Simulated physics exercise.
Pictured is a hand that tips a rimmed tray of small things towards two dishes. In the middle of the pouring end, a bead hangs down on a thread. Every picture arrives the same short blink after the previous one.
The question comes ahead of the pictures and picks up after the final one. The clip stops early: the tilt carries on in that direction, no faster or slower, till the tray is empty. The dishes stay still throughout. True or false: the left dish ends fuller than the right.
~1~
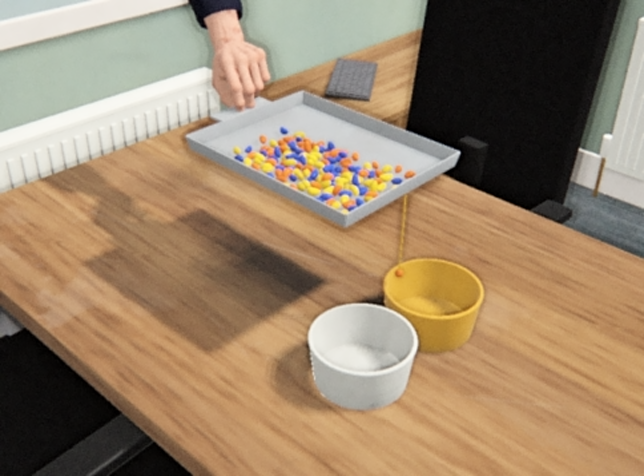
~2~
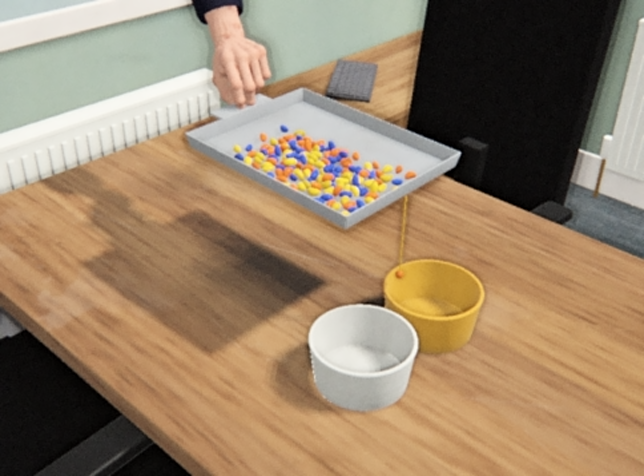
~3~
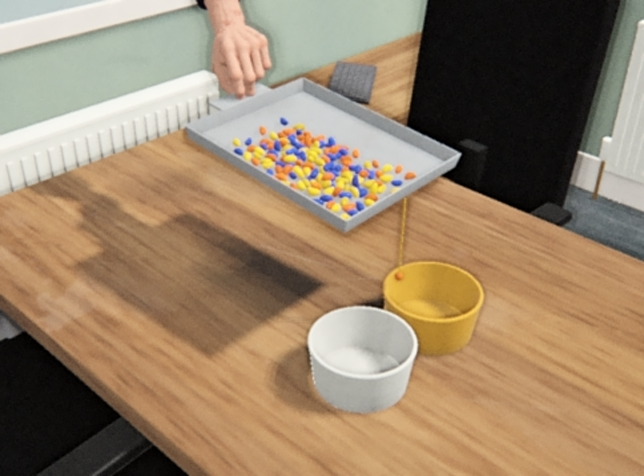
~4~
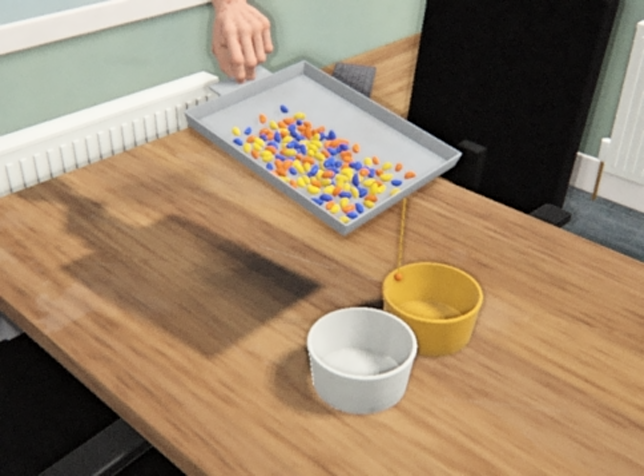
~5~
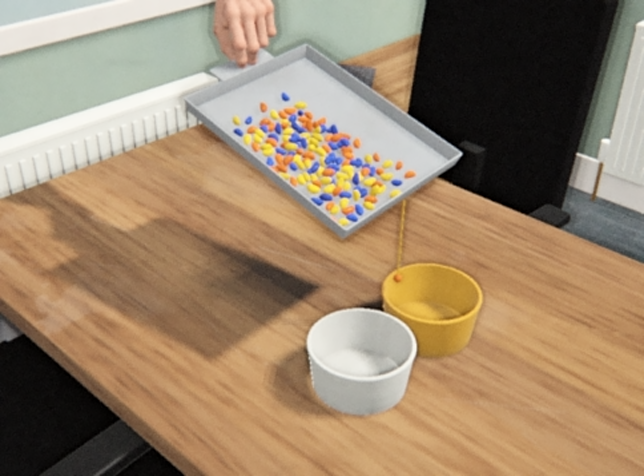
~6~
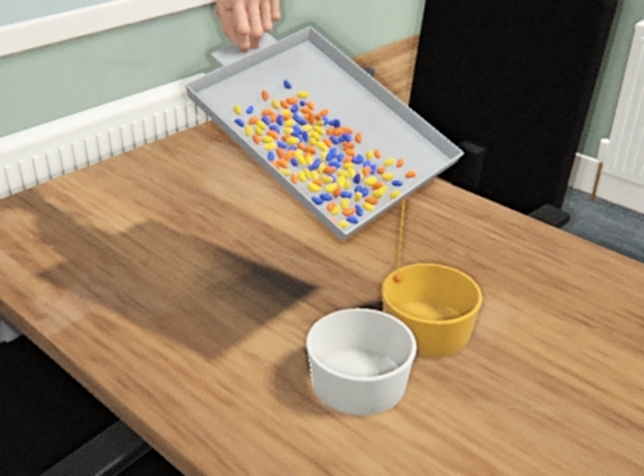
True.
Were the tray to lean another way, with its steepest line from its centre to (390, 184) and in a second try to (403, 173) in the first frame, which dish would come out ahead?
Try 1: The right-side dish; try 2: The right-side dish.
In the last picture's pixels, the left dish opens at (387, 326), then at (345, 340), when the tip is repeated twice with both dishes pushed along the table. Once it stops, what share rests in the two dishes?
Roughly 80 %, then roughly 80 %.
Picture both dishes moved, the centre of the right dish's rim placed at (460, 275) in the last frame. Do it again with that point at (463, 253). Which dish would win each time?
Case one: The dish at left. Case two: The dish at left.
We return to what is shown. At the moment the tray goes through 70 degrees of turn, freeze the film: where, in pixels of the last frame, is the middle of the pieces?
Near (354, 168).
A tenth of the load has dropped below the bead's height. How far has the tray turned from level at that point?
Tilt: Around 110 degrees.
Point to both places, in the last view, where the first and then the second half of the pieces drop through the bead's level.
First close to (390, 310), next close to (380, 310).
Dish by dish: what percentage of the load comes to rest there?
Left 60 per cent, right 20 per cent.
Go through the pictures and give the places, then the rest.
In the first picture, corners of the pouring end (346, 212) and (456, 152), level; middle of the load (308, 169), jelly beans; left dish (402, 378); right dish (471, 324); bead on its thread (399, 273).
In the second picture, corners of the pouring end (346, 214) and (456, 153), level; middle of the load (309, 168).
In the third picture, corners of the pouring end (346, 218) and (456, 154), tipped barely, lowest at the left corner; middle of the load (308, 166).
In the fourth picture, corners of the pouring end (346, 222) and (457, 153), tipped a little, lowest at the left corner; middle of the load (320, 157).
In the fifth picture, corners of the pouring end (346, 227) and (458, 153), tipped clearly, lowest at the left corner; middle of the load (321, 152).
In the sixth picture, corners of the pouring end (346, 230) and (459, 152), tipped clearly, lowest at the left corner; middle of the load (322, 147); left dish (401, 383); right dish (469, 328).
Just after the last frame, tray tipped steeply; almost all on the tray; just a few in the air.
A moment on, tray tipped past a quarter turn; roughly half on the tray; about a tenth in the left dish; about a tenth in the right dish; just a few outside both; roughly a third in the air.
Further on, tray tipped past a quarter turn; roughly two thirds in the left dish; roughly a quarter in the right dish; about a tenth outside both.
When it is over, tray tipped past a quarter turn; roughly two thirds in the left dish; roughly a quarter in the right dish; about a tenth outside both.
